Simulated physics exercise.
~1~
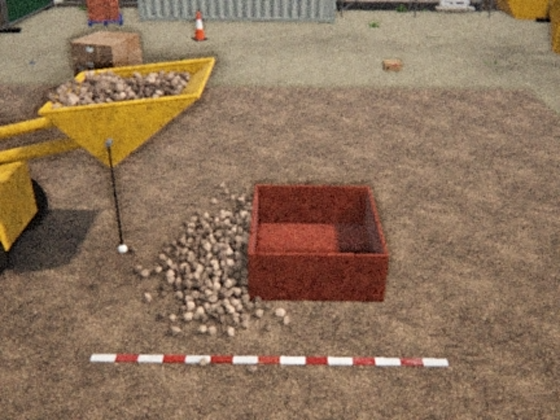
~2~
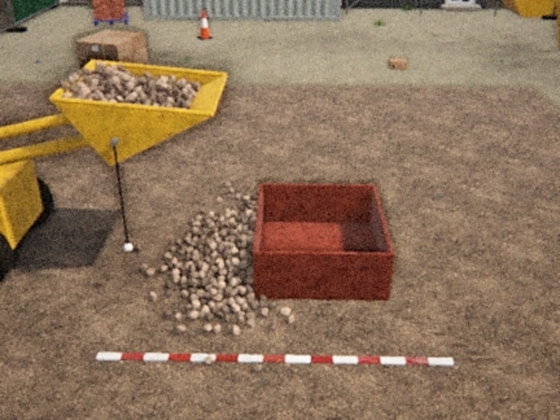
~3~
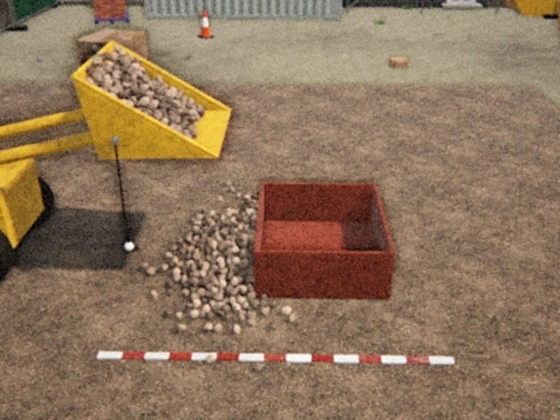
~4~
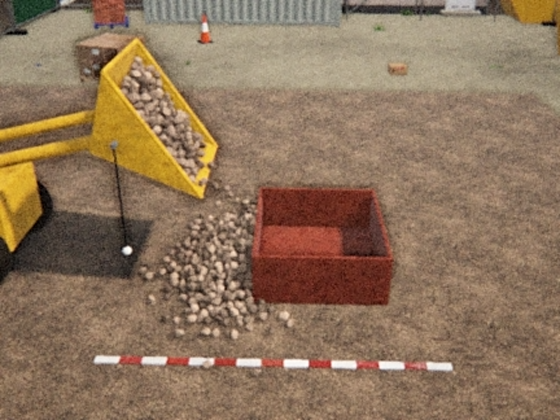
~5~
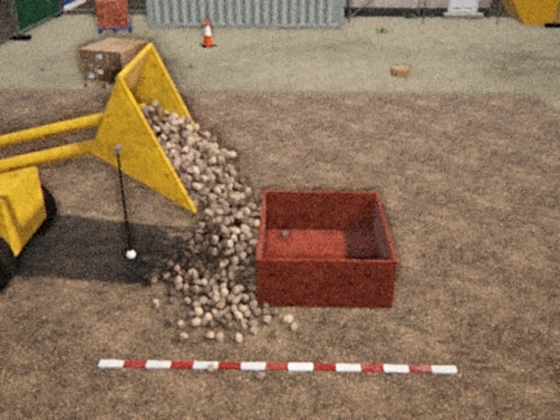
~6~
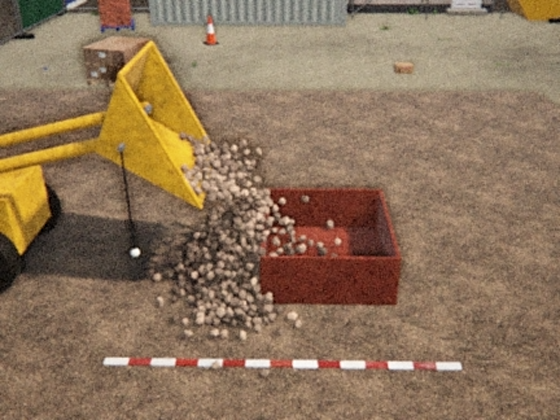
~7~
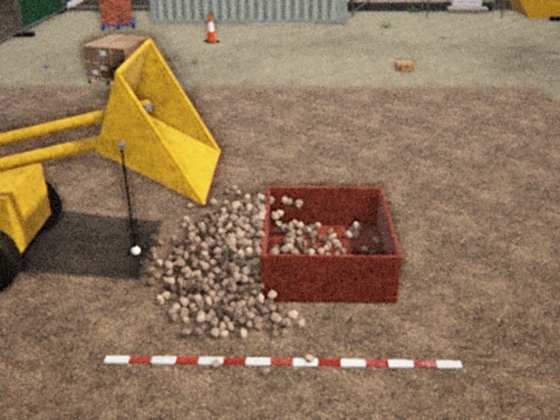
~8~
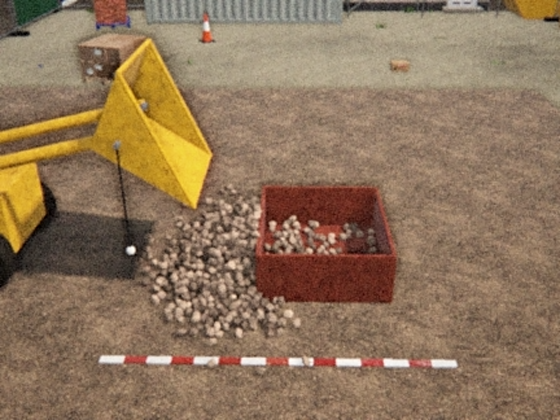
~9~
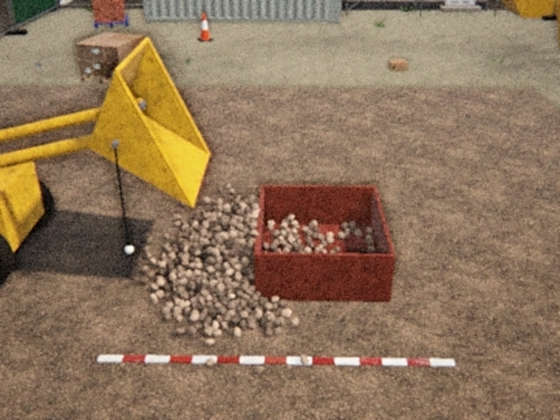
On a dirt yard, a yellow loader tipped its bucket of stones toward a red bin, and most slid onto the pile already lying to its left while some tumbled inside, leaving the bucket empty and the bin only partly filled.
